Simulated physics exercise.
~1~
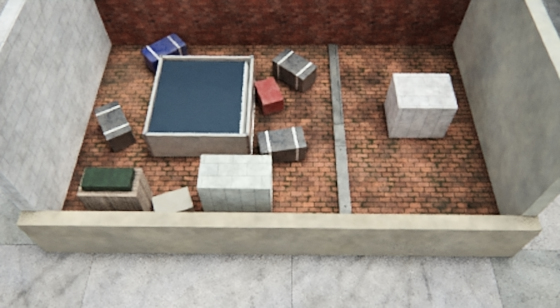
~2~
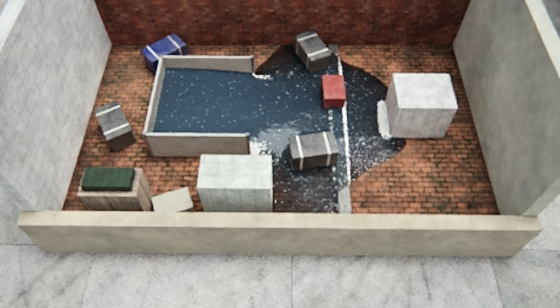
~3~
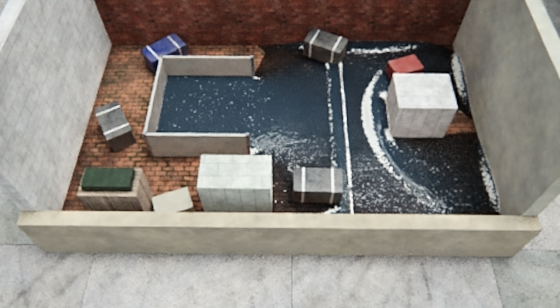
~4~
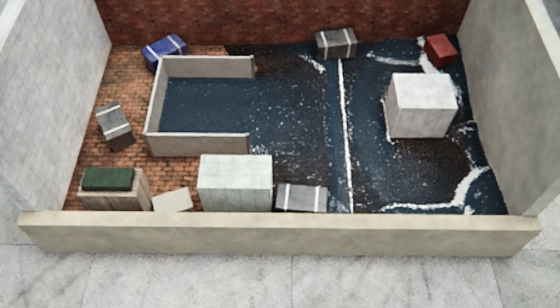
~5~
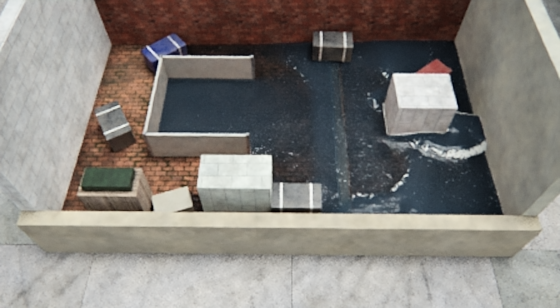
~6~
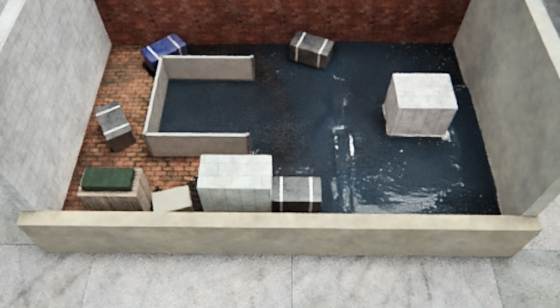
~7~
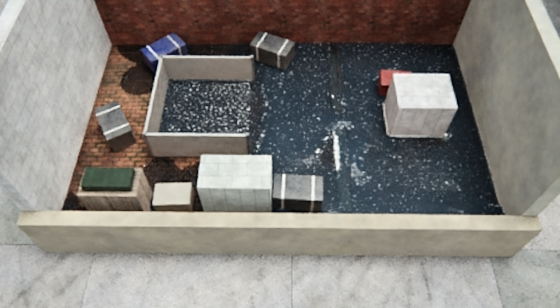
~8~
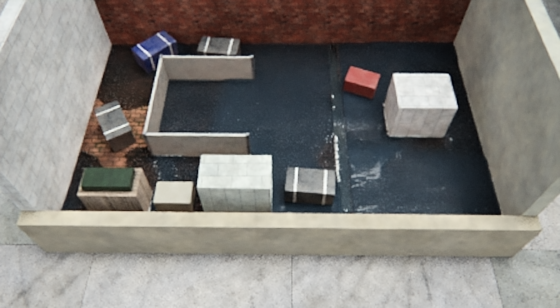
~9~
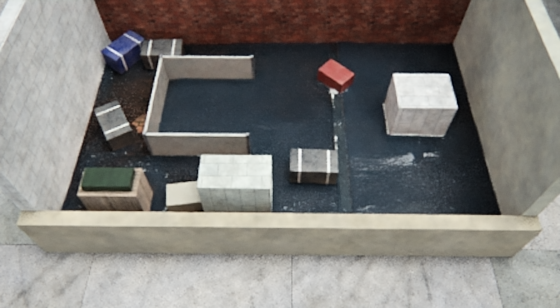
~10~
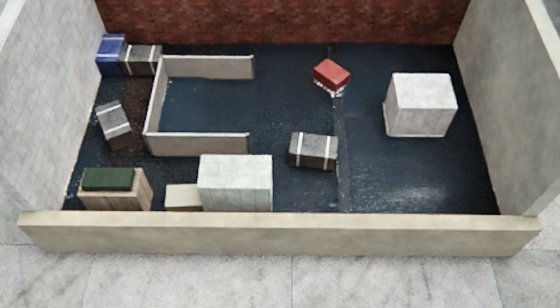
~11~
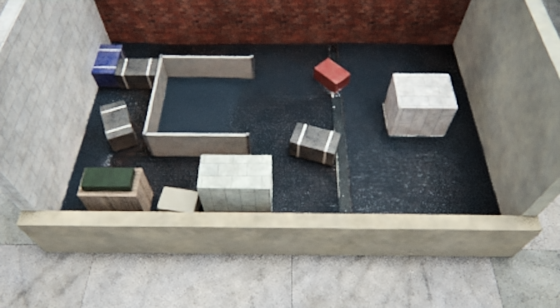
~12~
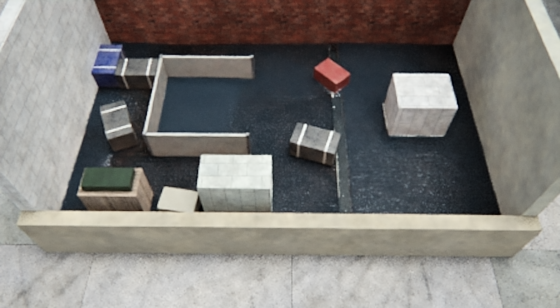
In this clip, water bursts from the open right side of a tank and floods across a low kerb, sweeping a red crate rightward before it drifts back left, while dark trunks shift and a blue trunk moves left, until everything settles in dark water.
